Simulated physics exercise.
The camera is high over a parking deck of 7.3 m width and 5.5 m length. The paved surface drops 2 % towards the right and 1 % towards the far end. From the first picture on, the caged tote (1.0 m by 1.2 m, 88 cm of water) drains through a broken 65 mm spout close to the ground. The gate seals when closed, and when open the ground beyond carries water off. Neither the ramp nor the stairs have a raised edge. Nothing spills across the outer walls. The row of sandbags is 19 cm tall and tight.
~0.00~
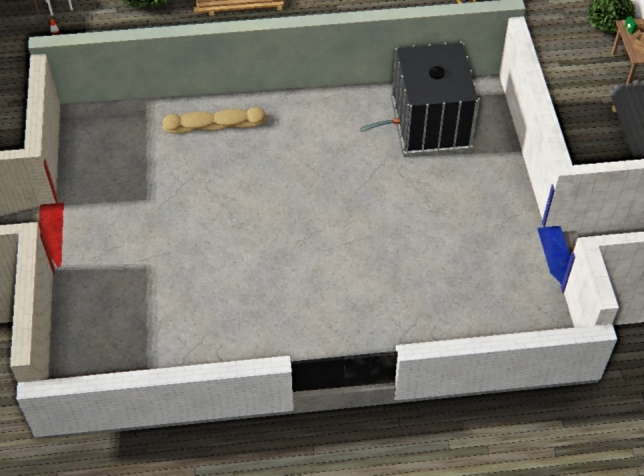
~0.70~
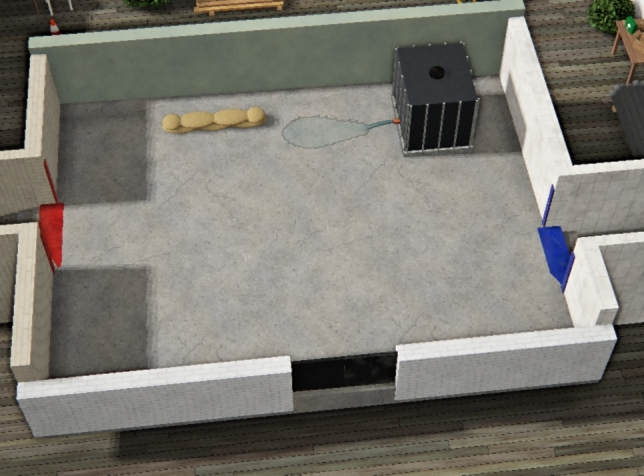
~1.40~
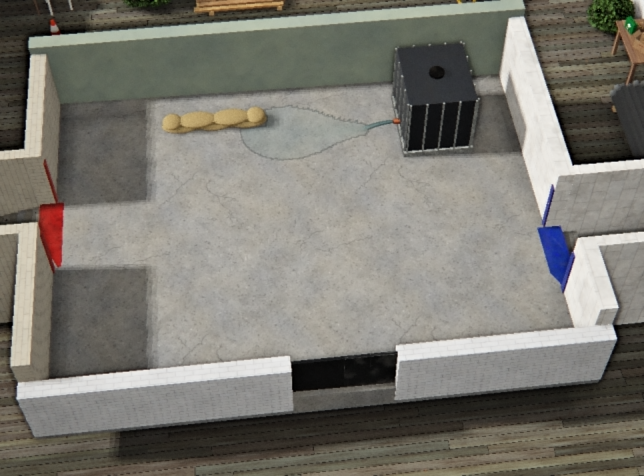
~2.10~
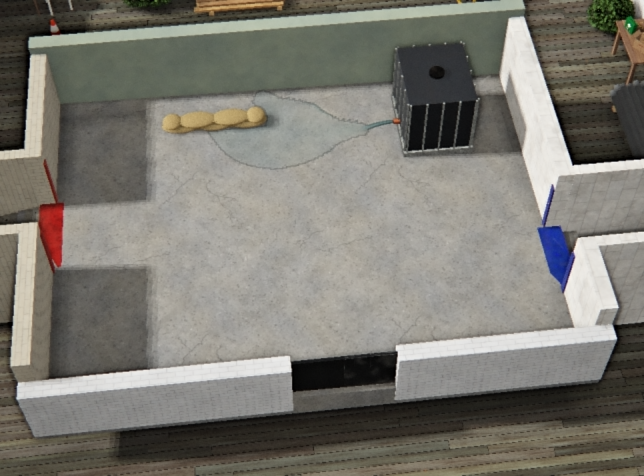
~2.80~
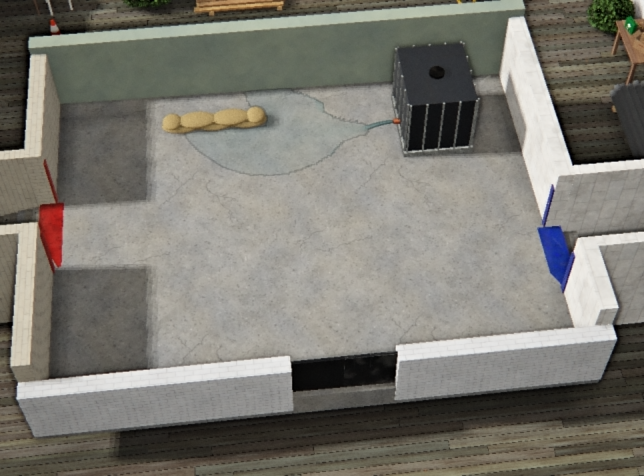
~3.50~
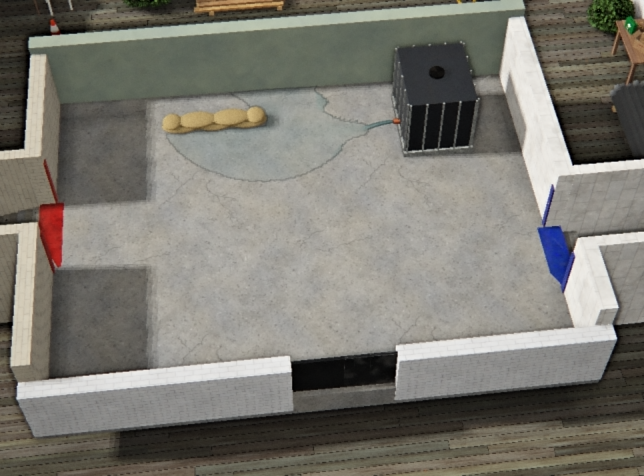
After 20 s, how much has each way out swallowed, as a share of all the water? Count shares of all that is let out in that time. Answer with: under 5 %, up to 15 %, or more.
The gateway takes less than 5 %; the stairwell (marked blue) takes under 5 %; the ramp down (marked red) takes not even 5 %.
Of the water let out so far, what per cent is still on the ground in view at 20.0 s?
About 100 per cent.
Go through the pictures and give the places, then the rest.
In the first picture, the jet has just started at (382, 123); the ground is still dry.
In the second picture, from the spout at (382, 123) the water has spread over 0.6 m2; its tip is at (286, 129), and it is 1.1 cm deep on average.
In the third picture, the jet leaves at (382, 123); the sheet reaches (245, 129), 2.5 m away, and wets 1.3 m2.
In the fourth picture, from the spout at (382, 123) the water has spread over 1.8 m2; its tip is at (211, 132), and it is 1.0 cm deep on average.
In the fifth picture, the jet leaves at (382, 123); the sheet reaches (189, 133), 3.4 m away, and wets 2.4 m2.
In the sixth picture, the jet leaves at (382, 123); the sheet reaches (170, 135), 3.7 m away, and wets 2.9 m2.
After 5.0 s water covers 10 % of the floor and is deepest (2 cm) near (354, 130); gone so far, the gateway 0 %, the stairwell (marked blue) 0 %, the ramp down (marked red) 0 %.
After 8.0 s water covers 15 % of the floor and is deepest (3 cm) near (253, 129); gone so far, the gateway 0 %, the stairwell (marked blue) 0 %, the ramp down (marked red) 0 %.
After 12.0 s water covers 25 % of the floor and is deepest (4 cm) near (265, 136); gone so far, the gateway 0 %, the stairwell (marked blue) 0 %, the ramp down (marked red) 0 %.
After 16.0 s water covers 30 % of the floor and is deepest (4 cm) near (275, 127); gone so far, the gateway 0 %, the stairwell (marked blue) 0 %, the ramp down (marked red) 0 %.
After 20.0 s water covers 35 % of the floor and is deepest (4 cm) near (496, 80); gone so far, the gateway 0 %, the stairwell (marked blue) 0 %, the ramp down (marked red) 0 %.
